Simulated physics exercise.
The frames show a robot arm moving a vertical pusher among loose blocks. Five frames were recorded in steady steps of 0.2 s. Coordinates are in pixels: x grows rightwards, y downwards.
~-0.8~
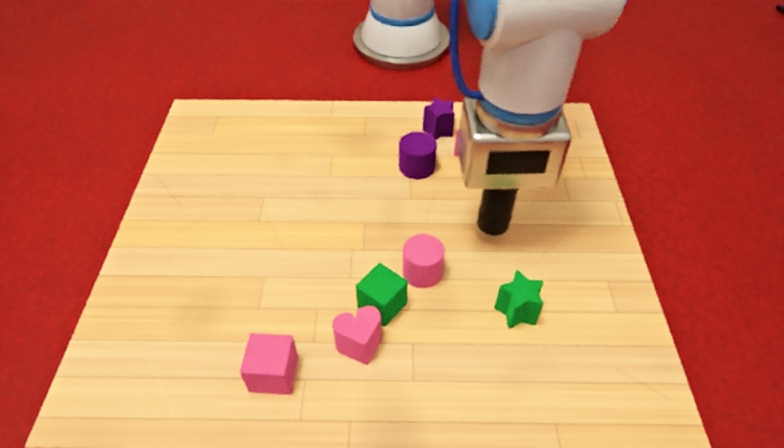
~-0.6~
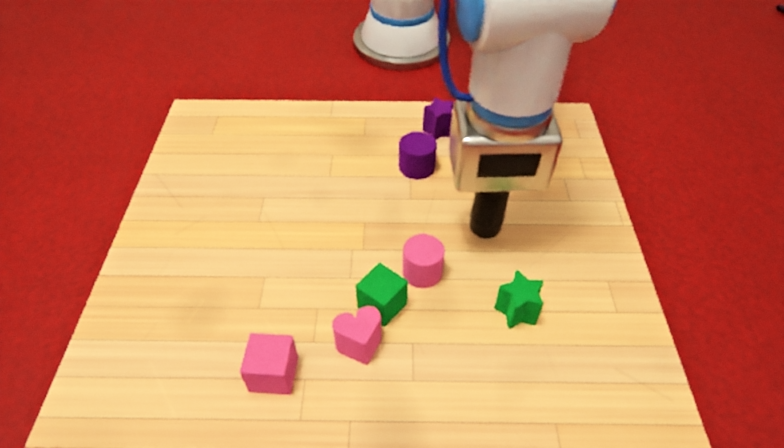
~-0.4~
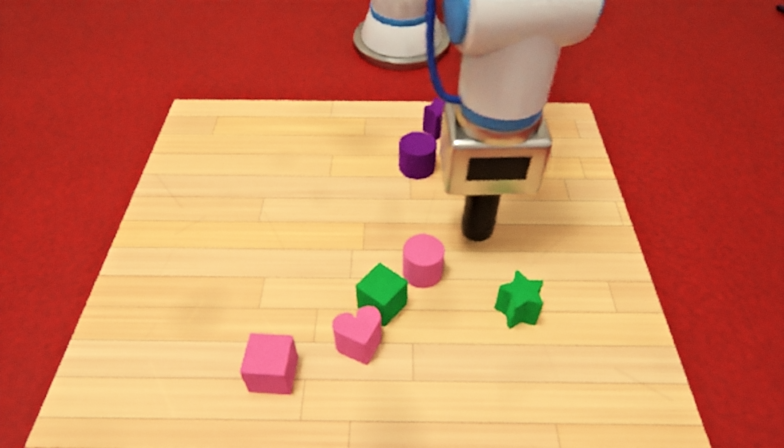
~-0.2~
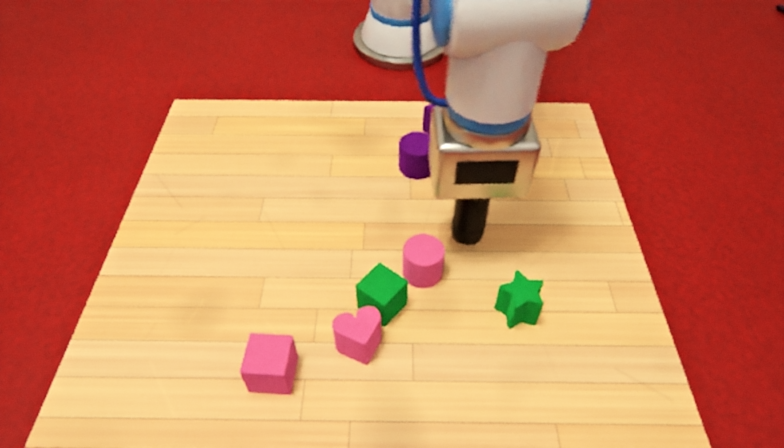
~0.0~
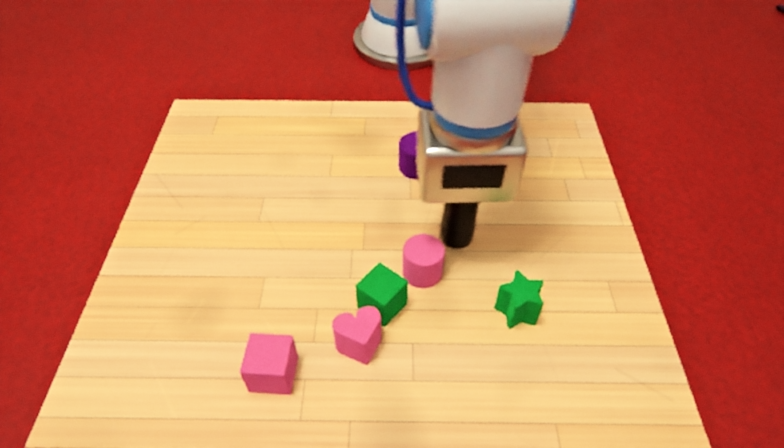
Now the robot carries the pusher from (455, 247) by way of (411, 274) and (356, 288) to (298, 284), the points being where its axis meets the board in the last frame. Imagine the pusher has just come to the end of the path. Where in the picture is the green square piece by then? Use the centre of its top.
I'd say the green square piece ends with its top centre at (342, 338).
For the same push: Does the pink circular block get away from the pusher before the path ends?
In short: Yes.
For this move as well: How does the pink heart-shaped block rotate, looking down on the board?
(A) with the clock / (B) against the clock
(A)
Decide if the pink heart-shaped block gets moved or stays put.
From what I can tell, it won't keep its place.
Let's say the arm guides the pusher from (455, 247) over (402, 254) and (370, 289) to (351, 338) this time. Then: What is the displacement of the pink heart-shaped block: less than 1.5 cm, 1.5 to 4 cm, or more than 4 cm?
Band: 1.5 to 4 cm.
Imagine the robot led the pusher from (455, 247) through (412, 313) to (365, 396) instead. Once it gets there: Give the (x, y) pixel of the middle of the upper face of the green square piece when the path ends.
Its top middle will sit at (344, 297).
What follows on the original path. One third of the way, pusher (411, 265); pink heart-shaped block (345, 338), turned 15° clockwise; green square piece (360, 304), turned 25° anticlockwise; pink circular block (384, 273).
Two thirds of the way, pusher (354, 278); pink heart-shaped block (326, 370), turned 25° clockwise; green square piece (342, 335), turned 30° anticlockwise; pink circular block (342, 297).
At the end, pusher (296, 275); pink heart-shaped block (326, 373), turned 25° clockwise; green square piece (342, 338), turned 30° anticlockwise; pink circular block (330, 298).
